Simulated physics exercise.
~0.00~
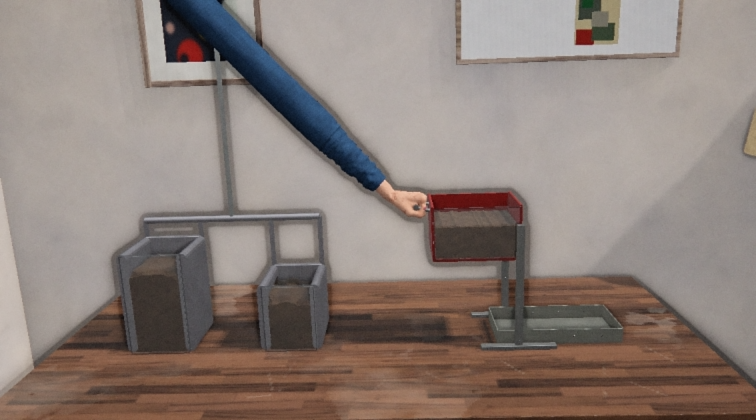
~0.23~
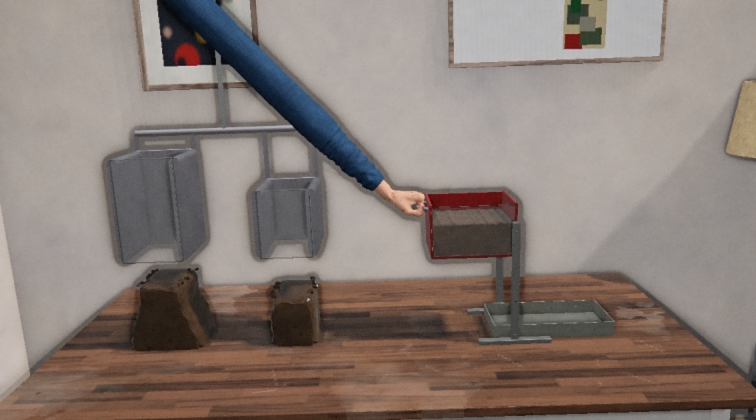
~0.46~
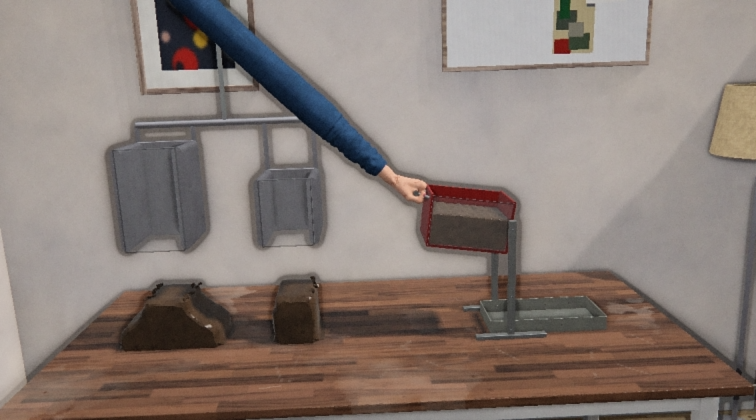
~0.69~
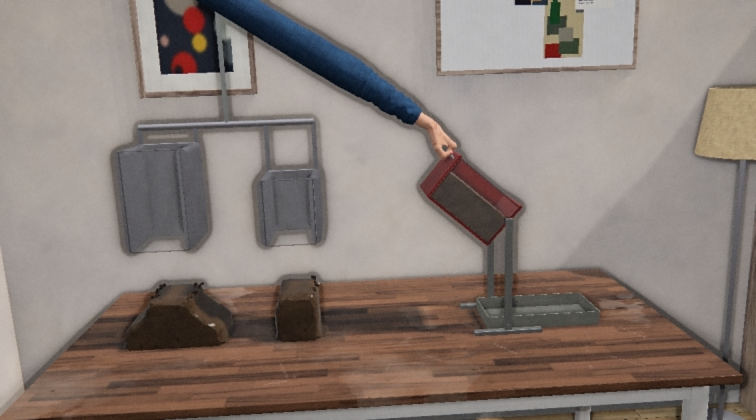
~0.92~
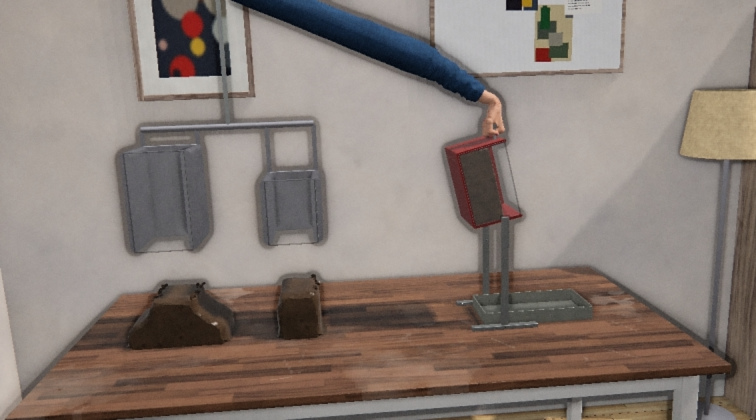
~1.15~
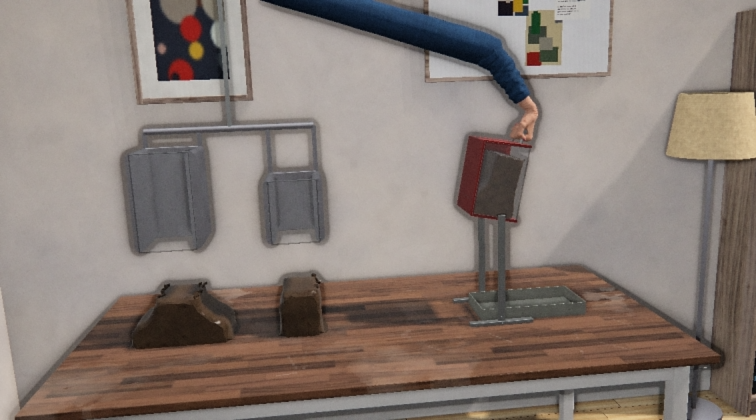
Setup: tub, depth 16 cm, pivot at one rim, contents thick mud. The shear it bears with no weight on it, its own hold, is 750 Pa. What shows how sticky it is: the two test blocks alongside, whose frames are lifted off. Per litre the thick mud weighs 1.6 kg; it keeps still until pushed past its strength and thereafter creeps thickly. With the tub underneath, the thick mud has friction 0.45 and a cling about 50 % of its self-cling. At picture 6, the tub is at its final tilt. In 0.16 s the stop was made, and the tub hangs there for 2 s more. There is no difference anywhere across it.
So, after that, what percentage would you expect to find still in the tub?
I would expect about 0 % still in the tub.
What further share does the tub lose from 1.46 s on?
30 %.
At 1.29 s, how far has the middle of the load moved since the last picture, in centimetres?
Something like 8 cm, I'd say.
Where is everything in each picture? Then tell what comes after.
In the first picture, handle-side rim at (434, 209), tilt 0 degrees; crest of the thick mud at (492, 225); block heights 28 cm, 18 cm (left to right).
In the second picture, handle-side rim at (432, 207), tilt 0 degrees; crest of the thick mud at (488, 223); block heights 23 cm, 17 cm (left to right).
In the third picture, handle-side rim at (434, 196), tilt 8 degrees; crest of the thick mud at (437, 214); block heights 18 cm, 17 cm (left to right).
In the fourth picture, handle-side rim at (462, 158), tilt 41 degrees; crest of the thick mud at (453, 174); block heights 18 cm, 17 cm (left to right).
In the fifth picture, handle-side rim at (505, 142), tilt 77 degrees; crest of the thick mud at (486, 149); block heights 18 cm, 17 cm (left to right).
In the sixth picture, handle-side rim at (530, 148), tilt 101 degrees; crest of the thick mud at (501, 155); block heights 18 cm, 17 cm (left to right).
After 1.29 s, the tub is at 101 degrees and holds 57 %.
After 1.46 s, the tub is at 101 degrees and holds 29 %.
After 1.63 s, the tub is at 101 degrees and holds 10 %.
After 1.80 s, the tub is at 101 degrees and holds 0 %.
After 3.15 s, the tub is at 101 degrees and holds 0 %.
